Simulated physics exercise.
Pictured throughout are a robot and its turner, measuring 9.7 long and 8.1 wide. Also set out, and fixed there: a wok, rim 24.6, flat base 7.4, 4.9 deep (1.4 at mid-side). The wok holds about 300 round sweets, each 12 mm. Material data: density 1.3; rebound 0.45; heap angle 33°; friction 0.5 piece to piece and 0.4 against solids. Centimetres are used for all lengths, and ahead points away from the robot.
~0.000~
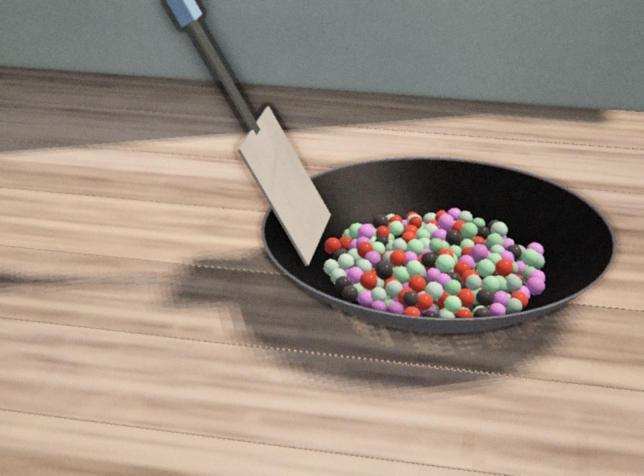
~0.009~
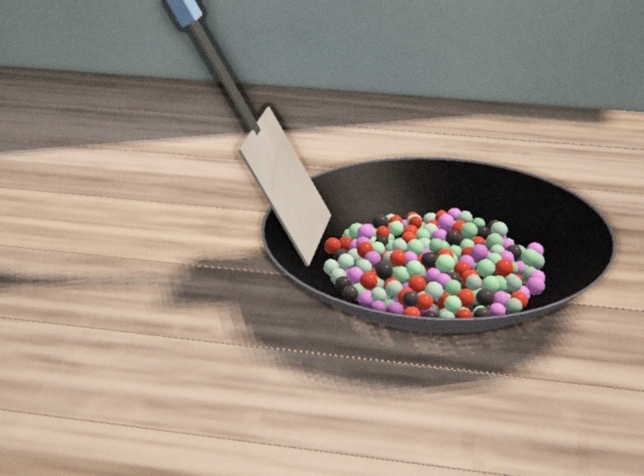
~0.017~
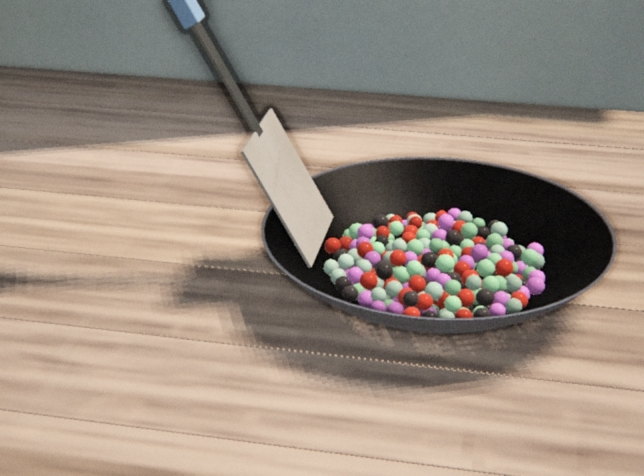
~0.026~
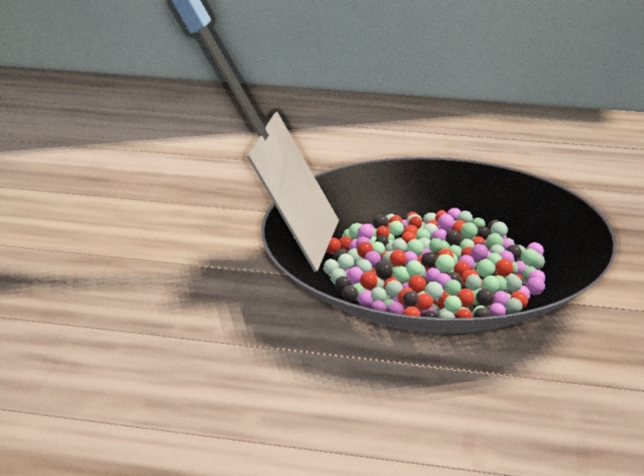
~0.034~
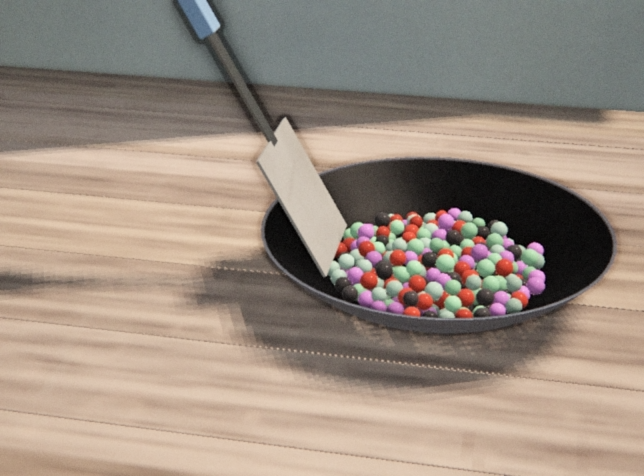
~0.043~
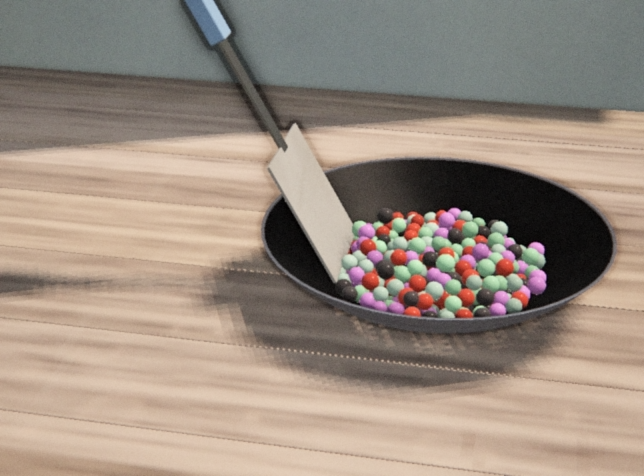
A dark, shallow pan filled with small round sweets in red, green, purple and black sits on a pale wood-grain surface, seen from slightly above. A flat beige turner with a dark shaft and blue handle slants into the pan's left side, before a grey-green background. The turner slides slightly right and down, nudging the nearest sweets, while the pan and camera stay still.
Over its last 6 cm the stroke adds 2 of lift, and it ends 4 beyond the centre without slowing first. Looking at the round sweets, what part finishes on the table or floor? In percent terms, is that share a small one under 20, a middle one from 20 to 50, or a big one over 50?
A small one.
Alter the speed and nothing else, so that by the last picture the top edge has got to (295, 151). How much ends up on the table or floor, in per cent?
That share would be some 35 percent.
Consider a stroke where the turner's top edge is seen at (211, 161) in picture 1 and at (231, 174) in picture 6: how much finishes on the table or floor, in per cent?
Roughly 0 %.
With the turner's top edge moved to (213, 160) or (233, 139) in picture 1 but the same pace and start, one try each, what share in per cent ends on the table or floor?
I'd say near 5 per cent for the first and near 10 per cent for the second.
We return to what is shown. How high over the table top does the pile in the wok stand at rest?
Some 6.5 cm.
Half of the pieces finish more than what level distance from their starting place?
Distance: Near 7 cm.
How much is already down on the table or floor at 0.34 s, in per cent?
Close to 10 per cent of the load.
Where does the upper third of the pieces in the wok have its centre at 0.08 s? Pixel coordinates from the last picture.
(468, 251).
By 0.08 s, sloping 61°, highest piece 5 above the table; 305 in the wok.
By 0.12 s, sloping 61°, highest piece 7 above the table; 303 in the wok, 2 on the blade or in flight.
By 0.34 s, sloping 61°, highest piece 7 above the table; 272 in the wok, 27 on the table or floor, 6 on the blade or in flight.
By 1.39 s, sloping 61°, highest piece 6 above the table; 272 in the wok, 33 on the table or floor.
Final count, 272 in the wok, 33 on the table or floor. That is 11 % on the table or floor.
